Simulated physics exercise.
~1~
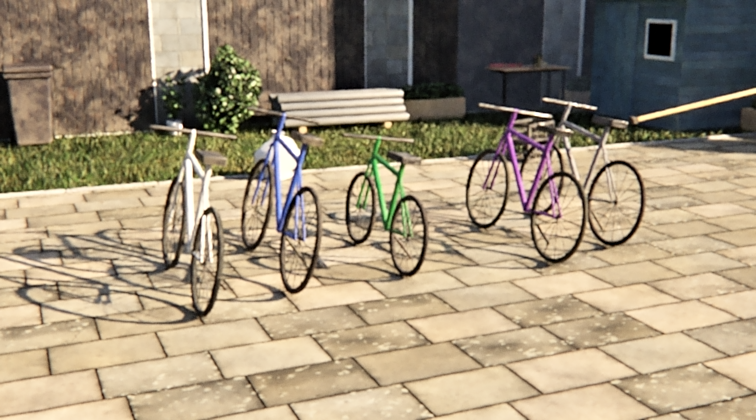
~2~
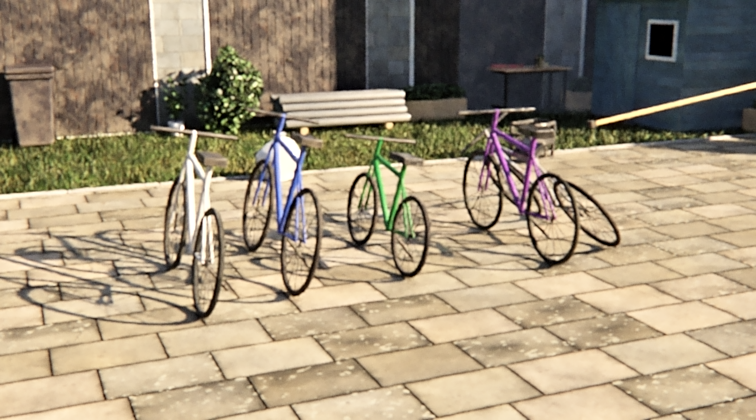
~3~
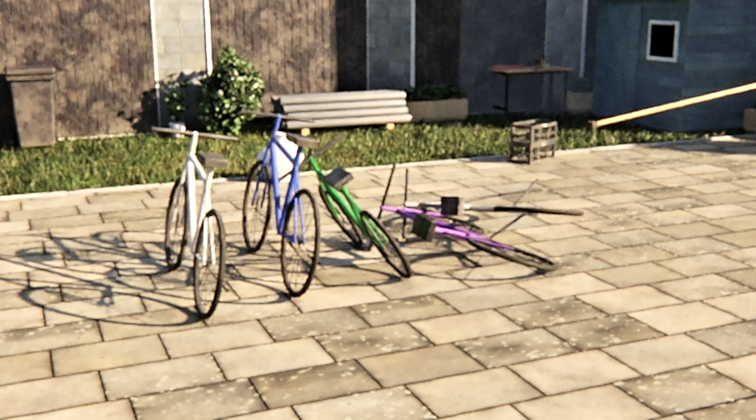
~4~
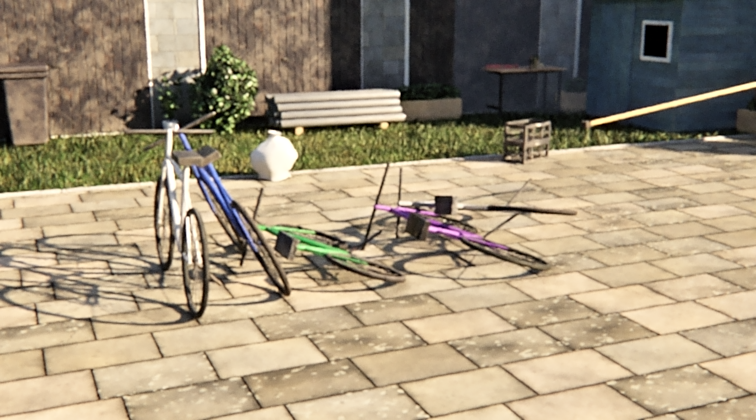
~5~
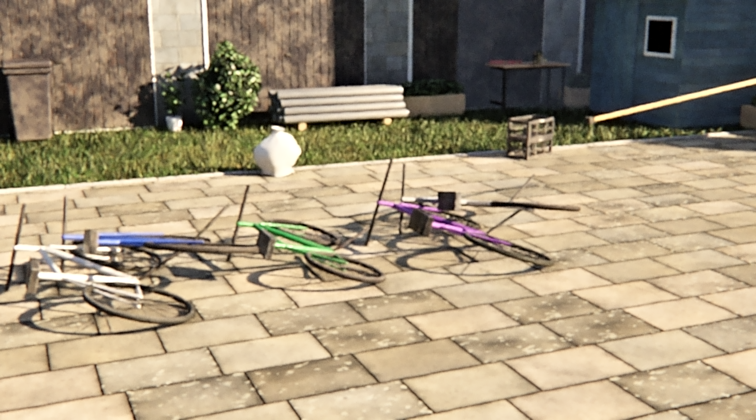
To begin with, five bicycles stand in a row on a sunlit paved yard, with a wooden pole slanting at the right. The pole shifts left, and the pale bicycle at the far right tips over behind the purple one, which starts to lean. The purple bicycle then falls flat to the left, and the green one tilts toward the blue. Next the green bicycle drops to the paving while the blue one leans steeply against the white one at the left end. Finally the blue and white bicycles go down too, leaving all five lying on the ground.
